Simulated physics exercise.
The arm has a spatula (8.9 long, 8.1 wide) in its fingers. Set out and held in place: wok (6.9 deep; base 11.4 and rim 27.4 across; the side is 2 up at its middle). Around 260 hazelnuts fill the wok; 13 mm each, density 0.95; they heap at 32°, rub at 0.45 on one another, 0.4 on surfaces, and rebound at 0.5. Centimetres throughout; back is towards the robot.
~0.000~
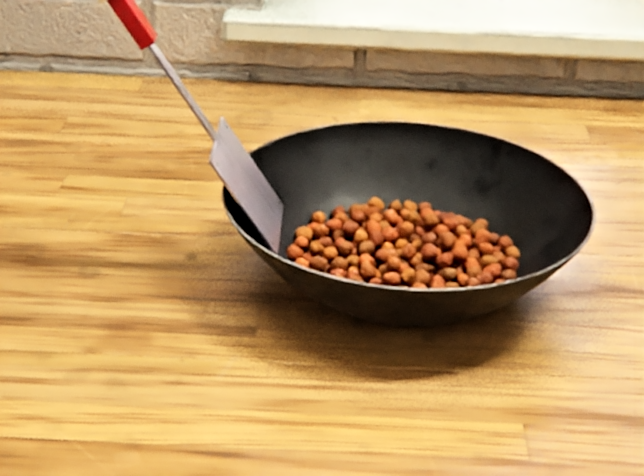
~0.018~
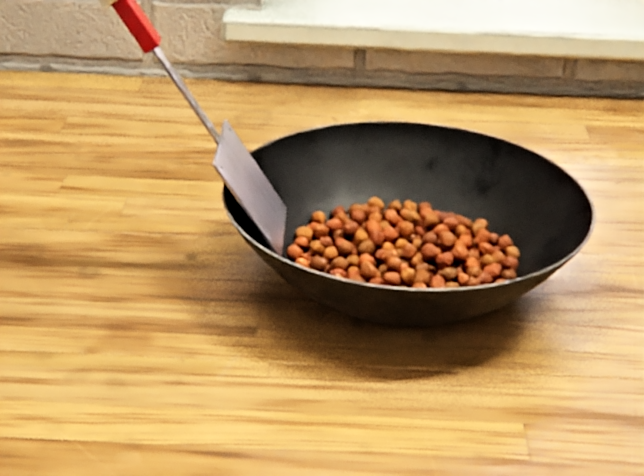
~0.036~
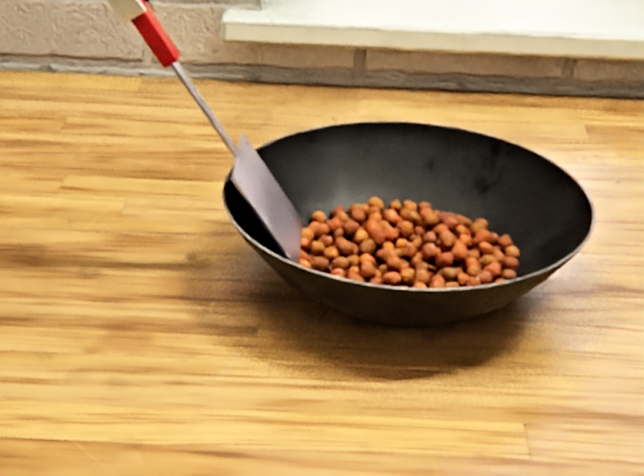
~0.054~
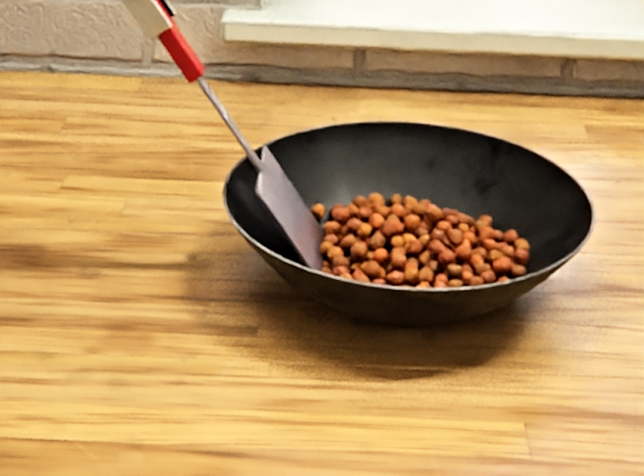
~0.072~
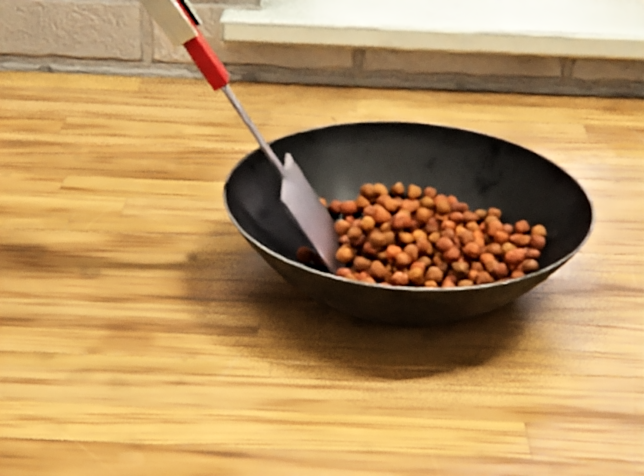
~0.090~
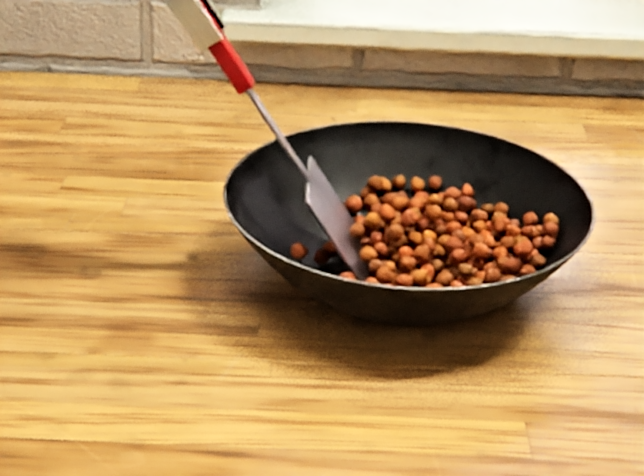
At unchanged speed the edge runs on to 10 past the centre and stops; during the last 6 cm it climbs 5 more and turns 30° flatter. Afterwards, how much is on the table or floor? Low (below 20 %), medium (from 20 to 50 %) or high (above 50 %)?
A medium share, from 20 to 50 %, ends on the table or floor.
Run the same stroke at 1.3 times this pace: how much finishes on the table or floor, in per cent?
Some 40 per cent.
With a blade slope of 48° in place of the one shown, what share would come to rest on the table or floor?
It would be near 25 per cent.
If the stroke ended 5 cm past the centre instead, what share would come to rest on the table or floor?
In that case some 5 per cent.
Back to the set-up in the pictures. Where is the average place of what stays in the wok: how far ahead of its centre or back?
About 3.0 cm ahead.
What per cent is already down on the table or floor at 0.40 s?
Roughly 10 per cent.
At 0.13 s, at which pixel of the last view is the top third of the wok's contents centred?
Around (484, 236).
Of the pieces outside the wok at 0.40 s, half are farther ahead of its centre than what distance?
Some 24 cm.
After 0.13 s, sloping 57°, highest piece 6 above the table; 261 in the wok.
After 0.18 s, sloping 47°, highest piece 8 above the table; 261 in the wok.
After 0.40 s, sloping 27°, highest piece 22 above the table; 180 in the wok, 22 on the table or floor, 59 on the blade or in flight.
After 1.45 s, sloping 27°, highest piece 4 above the table; 180 in the wok, 81 on the table or floor.
At rest, 180 in the wok, 81 on the table or floor. That is 31 % on the table or floor.
